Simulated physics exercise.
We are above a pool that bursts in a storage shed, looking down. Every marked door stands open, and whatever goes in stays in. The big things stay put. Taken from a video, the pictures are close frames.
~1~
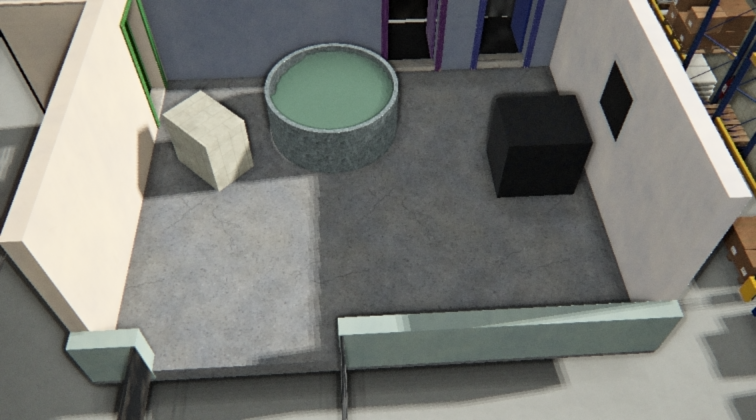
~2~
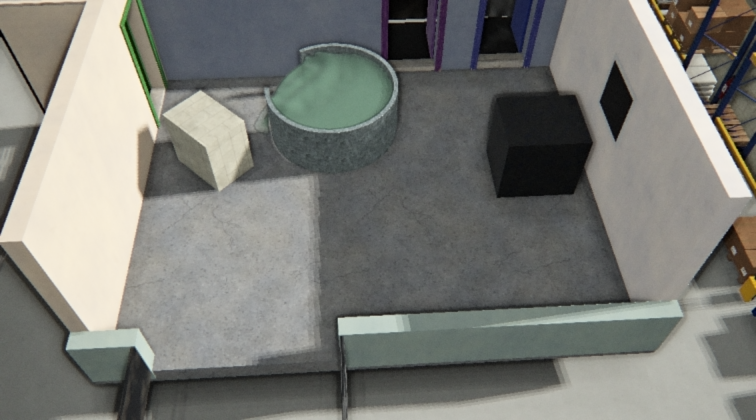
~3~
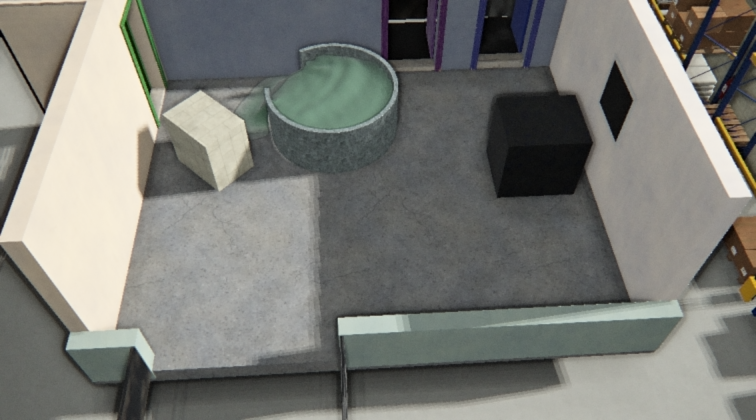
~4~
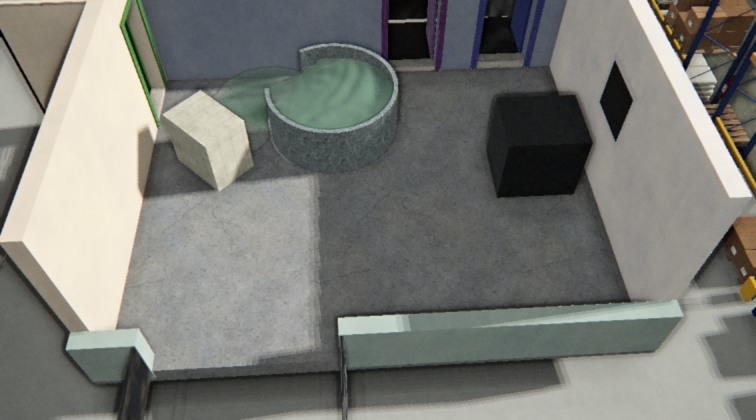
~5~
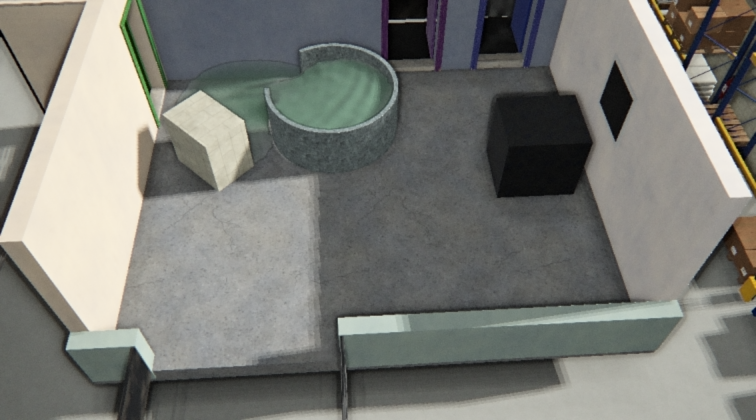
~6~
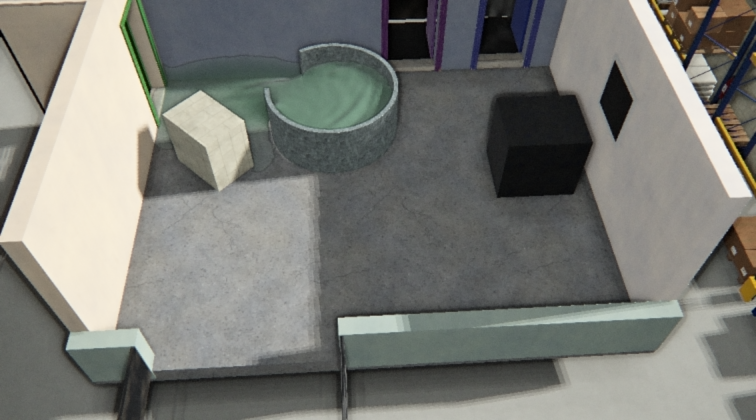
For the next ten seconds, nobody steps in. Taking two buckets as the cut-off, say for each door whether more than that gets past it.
Door by door: The blue door does not exceed it; the green door exceeds it; the purple door does not exceed it.
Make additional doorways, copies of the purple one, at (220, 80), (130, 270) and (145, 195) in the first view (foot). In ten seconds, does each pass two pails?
Doors one to three: Beats it / does not reach it / does not reach it.
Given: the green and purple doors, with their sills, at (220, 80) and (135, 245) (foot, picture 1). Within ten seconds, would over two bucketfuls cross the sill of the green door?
In this case the green door overshoots the mark.
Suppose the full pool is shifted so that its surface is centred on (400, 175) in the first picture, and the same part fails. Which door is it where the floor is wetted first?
First: The green-painted one.
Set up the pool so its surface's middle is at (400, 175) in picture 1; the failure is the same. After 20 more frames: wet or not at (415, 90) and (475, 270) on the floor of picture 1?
Result: Inundated; spared.
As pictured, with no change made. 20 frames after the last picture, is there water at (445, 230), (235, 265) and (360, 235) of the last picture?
Same order as asked: Dry as before; drenched; dry as before.
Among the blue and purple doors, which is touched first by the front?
The door marked purple.
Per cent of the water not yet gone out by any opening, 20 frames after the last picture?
That works out to about 72 per cent.
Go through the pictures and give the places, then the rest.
The first picture shows the round tank at (332, 89) is whole and still.
In the second picture, the front is at (265, 131), out from the gap at (283, 94).
In the third picture, water pours out at (283, 97) and has run to a hidden place.
In the fourth picture, water pours out at (283, 98) and has run to a hidden place.
In the fifth picture, water pours out at (283, 98) and has run to a hidden place.
In the sixth picture, water pours out at (283, 98) and has run to (168, 80).
A moment on, water covers 15 % of the floor; the blue door not reached, the green door far over two buckets in, the purple door wet at the sill, nothing in.
Next, water covers 25 % of the floor; the blue door not reached, the green door far over two buckets in, the purple door wet at the sill, nothing in.
Then, water covers 45 % of the floor; the blue door wet at the sill, nothing in, the green door far over two buckets in, the purple door wet at the sill, nothing in.
Later, water covers 60 % of the floor; the blue door wet at the sill, nothing in, the green door far over two buckets in, the purple door wet at the sill, nothing in.
In the end, water covers 75 % of the floor; the blue door wet at the sill, nothing in, the green door far over two buckets in, the purple door wet at the sill, nothing in.
